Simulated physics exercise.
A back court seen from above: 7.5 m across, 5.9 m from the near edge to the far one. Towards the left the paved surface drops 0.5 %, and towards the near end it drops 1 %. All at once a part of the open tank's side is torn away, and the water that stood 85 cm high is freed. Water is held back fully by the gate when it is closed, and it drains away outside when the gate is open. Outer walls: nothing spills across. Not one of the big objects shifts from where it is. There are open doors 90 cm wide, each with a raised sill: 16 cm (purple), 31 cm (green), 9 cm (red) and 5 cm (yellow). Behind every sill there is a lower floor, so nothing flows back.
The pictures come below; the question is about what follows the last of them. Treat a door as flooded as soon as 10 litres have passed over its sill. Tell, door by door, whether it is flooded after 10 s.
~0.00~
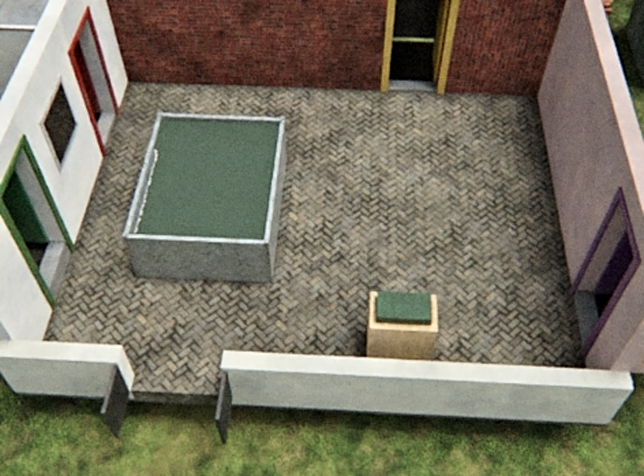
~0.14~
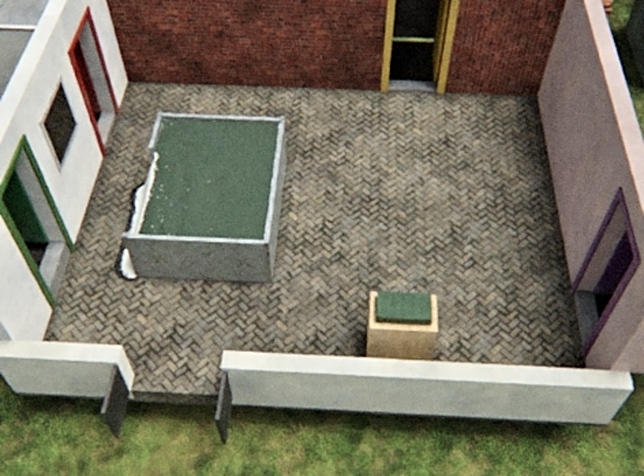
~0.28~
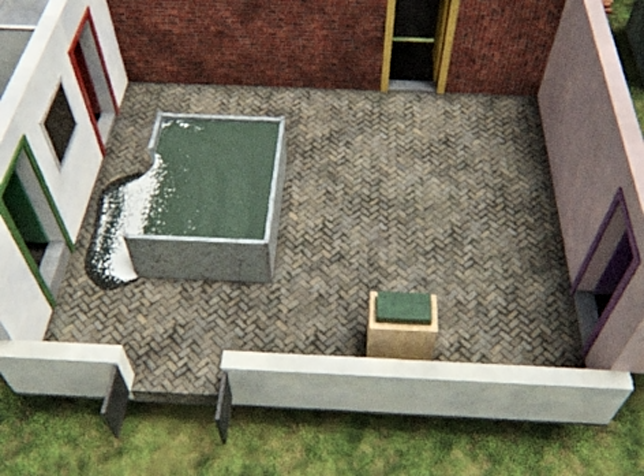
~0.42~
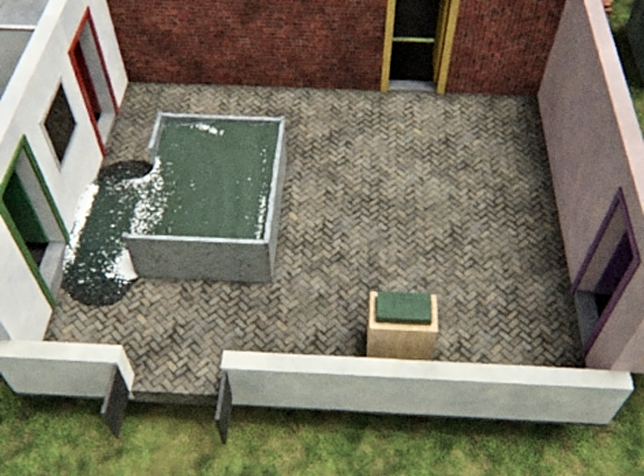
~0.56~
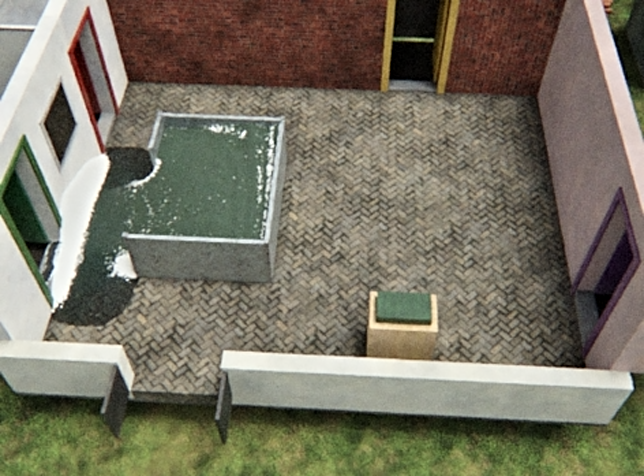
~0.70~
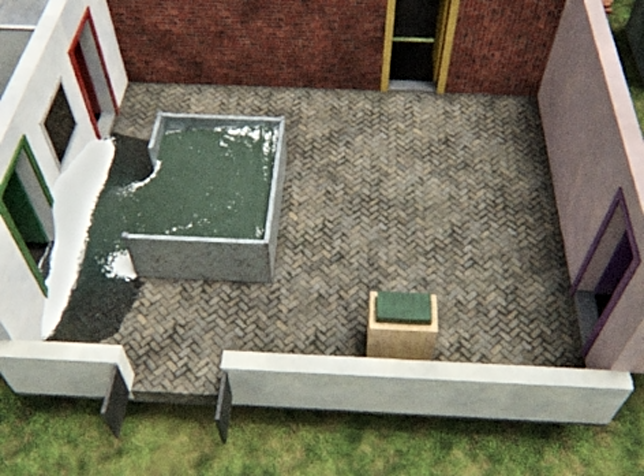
Purple door: Short; green door: Surplus; red door: Surplus; yellow door: Short.
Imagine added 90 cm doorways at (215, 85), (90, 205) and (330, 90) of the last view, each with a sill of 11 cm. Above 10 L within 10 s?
Note, doorways in listed order: Stays short, goes beyond, stays short.
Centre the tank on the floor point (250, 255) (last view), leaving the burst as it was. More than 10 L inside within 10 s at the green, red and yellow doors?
Measured against that limit, green comes out beyond it, red beyond it and yellow short of it.
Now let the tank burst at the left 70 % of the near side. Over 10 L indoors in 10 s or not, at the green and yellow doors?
At green the amount is beneath the mark, while at yellow it is beneath the mark.
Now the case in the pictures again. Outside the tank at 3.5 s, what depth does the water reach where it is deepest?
Roughly 33 cm.
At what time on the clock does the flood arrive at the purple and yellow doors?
Arrival: Purple 4.0 s, yellow 3.0 s.
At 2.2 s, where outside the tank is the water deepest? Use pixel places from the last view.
Roughly (38, 357).
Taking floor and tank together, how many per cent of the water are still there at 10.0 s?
Some 86 in a hundred.
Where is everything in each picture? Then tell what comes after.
In the first frame, still water, 85 cm deep, in the open tank at (210, 177).
In the second frame, water pours out at (148, 215) and has run 0.9 m, to a hidden place; typically 11 cm deep outside, 85 cm at the open tank's back.
In the third frame, the front is at (121, 182), 1.2 m from the gap at (149, 217); 1.5 m2 of floor is under water; 84 cm left at the back of the open tank.
In the fourth frame, the front is at (98, 173), 1.6 m from the gap at (150, 219); 2.7 m2 of floor is under water; 80 cm left at the back of the open tank.
In the fifth frame, the front is at (105, 152), 2.0 m from the gap at (150, 220); 3.5 m2 of floor is under water; 71 cm left at the back of the open tank.
In the sixth frame, the front is at (43, 341), 2.3 m from the gap at (150, 219); 3.8 m2 of floor is under water; 72 cm left at the back of the open tank.
After 1.4 s water covers 20 % of the floor and is deepest (66 cm) near (34, 369); purple door not reached, green door 53 cm at the sill, 52 L in, red door 14 cm at the sill, 2 L in, yellow door not reached.
After 2.2 s water covers 30 % of the floor and is deepest (60 cm) near (38, 357); purple door not reached, green door 41 cm at the sill, 124 L in, red door 13 cm at the sill, 9 L in, yellow door not reached.
After 3.5 s water covers 65 % of the floor and is deepest (33 cm) near (34, 369); purple door not reached, green door 27 cm at the sill, 140 L in, red door 12 cm at the sill, 17 L in, yellow door 3 cm at the sill, 0 L in.
After 6.0 s water covers 95 % of the floor and is deepest (21 cm) near (532, 234); purple door 10 cm at the sill, 0 L in, green door 16 cm at the sill, 140 L in, red door 10 cm at the sill, 28 L in, yellow door 3 cm at the sill, 0 L in.
After 10.0 s water covers 100 % of the floor and is deepest (16 cm) near (325, 383); purple door 11 cm at the sill, 0 L in, green door 10 cm at the sill, 140 L in, red door 8 cm at the sill, 37 L in, yellow door 8 cm at the sill, 4 L in.
